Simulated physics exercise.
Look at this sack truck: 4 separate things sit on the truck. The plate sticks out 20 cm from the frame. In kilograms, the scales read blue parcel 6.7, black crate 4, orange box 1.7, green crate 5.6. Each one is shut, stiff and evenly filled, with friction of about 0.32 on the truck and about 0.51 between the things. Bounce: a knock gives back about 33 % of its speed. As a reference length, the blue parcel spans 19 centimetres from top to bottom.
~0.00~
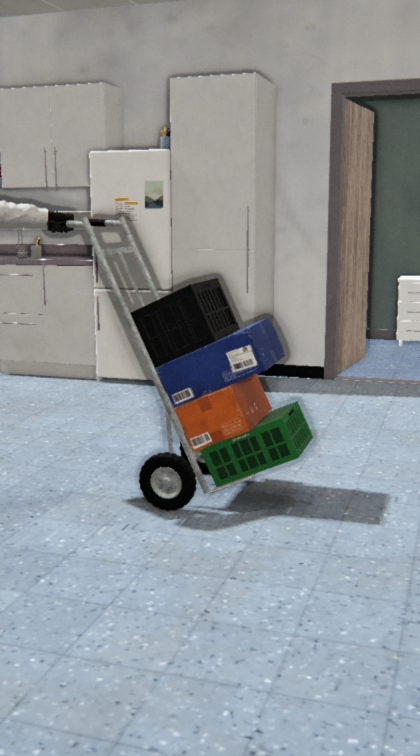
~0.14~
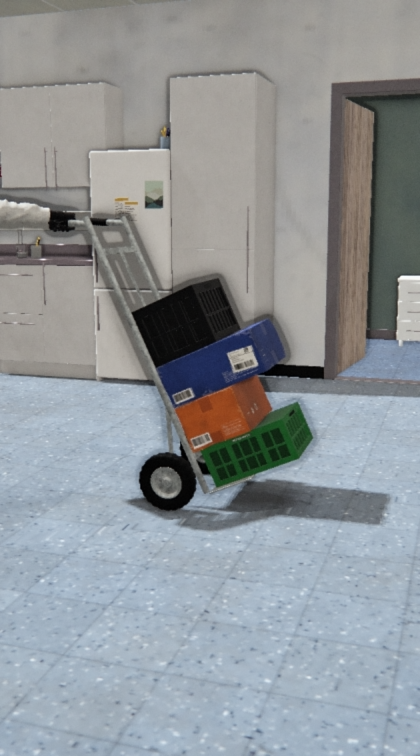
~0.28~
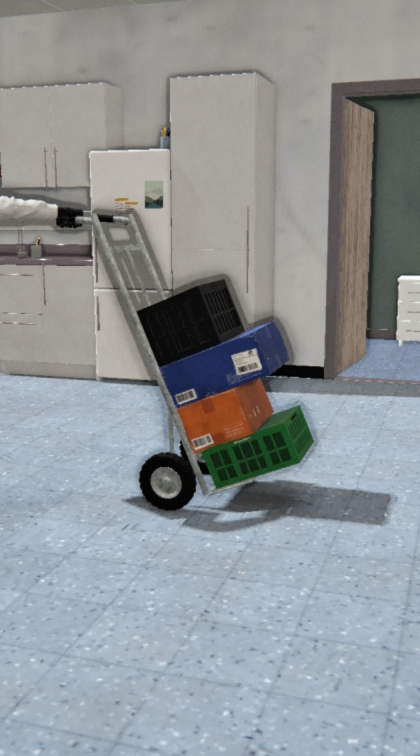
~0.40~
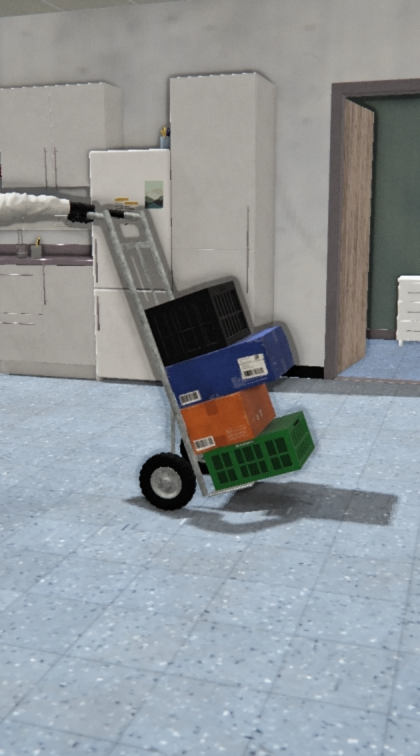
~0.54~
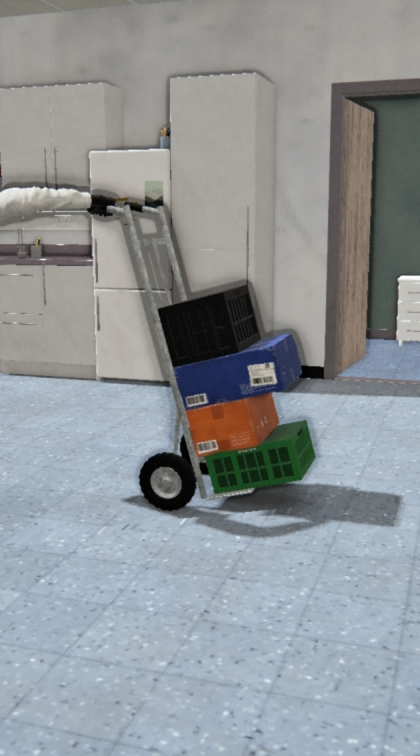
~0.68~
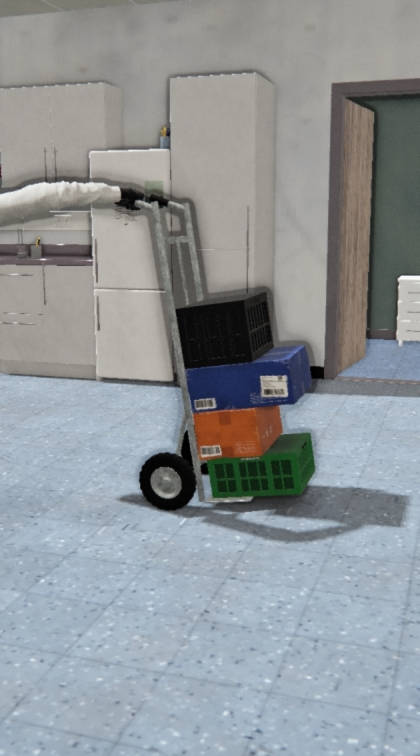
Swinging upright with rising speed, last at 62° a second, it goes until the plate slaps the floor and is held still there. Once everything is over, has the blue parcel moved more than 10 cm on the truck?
Yes.
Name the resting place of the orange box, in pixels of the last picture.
Roughly pixel (339, 449).
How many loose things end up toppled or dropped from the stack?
All told, 3.
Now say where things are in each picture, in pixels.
Leaning back 25°; blue parcel (223, 362); black crate (187, 321), in the first picture.
Leaning back 25°; green crate (258, 444); black crate (188, 321), in the second picture.
Leaning back 23°; orange box (227, 411); green crate (259, 446), in the third picture.
Leaning back 20°; black crate (200, 322); orange box (230, 413), in the fourth picture.
Leaning back 15°; green crate (262, 456); black crate (211, 325), in the fifth picture.
Leaning back 9°; blue parcel (251, 378); orange box (239, 424), in the sixth picture.
Around 1.28 s, truck upright; blue parcel tipped 20° against what carries it near (290, 392); black crate tipped 20° against what carries it; orange box tipped 20° against what carries it.
Around 1.68 s, truck upright; blue parcel and black crate now dropped from the stack; orange box tipped 56° against what carries it; green crate tipped 3° against what carries it.
Around 1.88 s, truck upright; orange box on its side; green crate tipped 3° against what carries it.
Finally (2.6 s), dropped from the stack, blue parcel and black crate; on their side or leaning hard on the truck, orange box; green crate still in place (within 10 cm). Final places as that camera would see them, blue parcel near (397, 458).
